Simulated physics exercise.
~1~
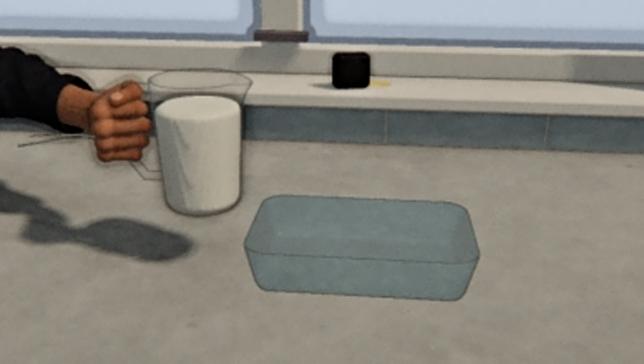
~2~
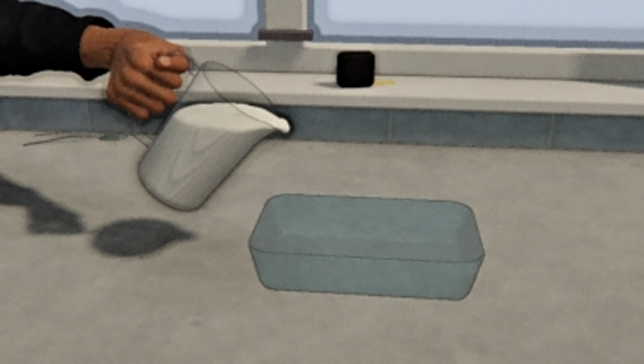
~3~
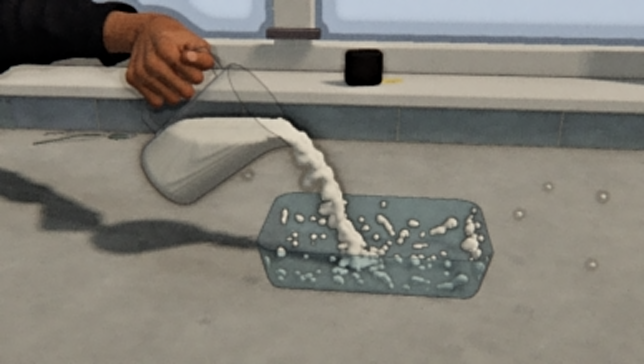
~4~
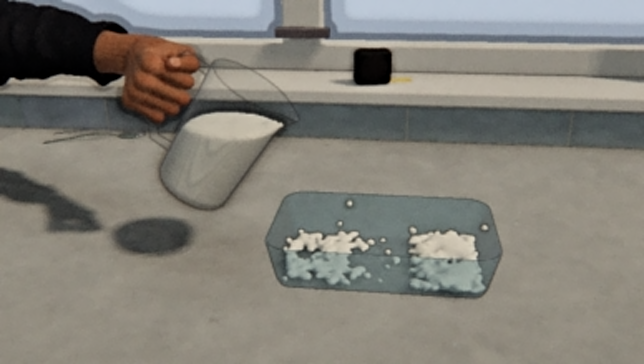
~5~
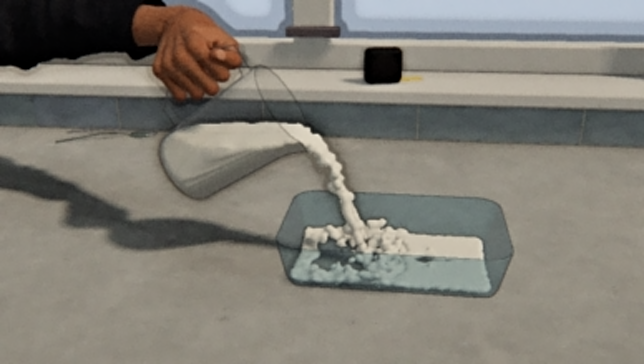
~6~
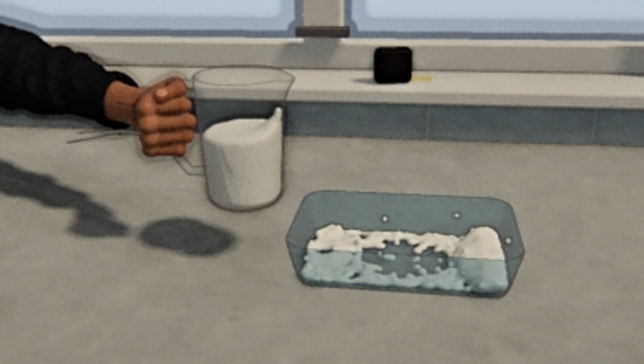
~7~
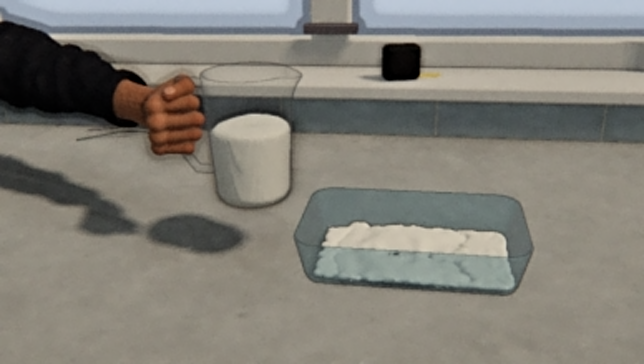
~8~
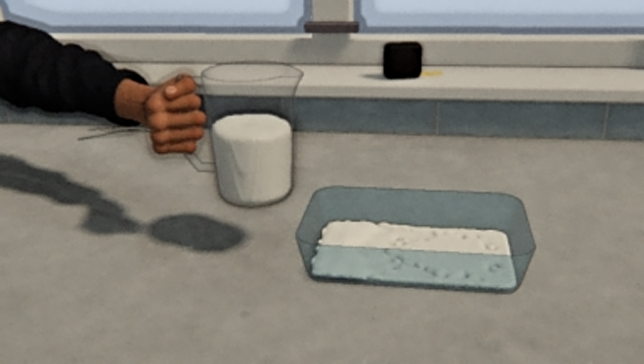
A hand holding a clear pitcher of milk tipped it toward an empty oblong dish on the work surface and poured, eased it back, then poured again before levelling it, leaving milk settled in the dish and plenty still in the pitcher.
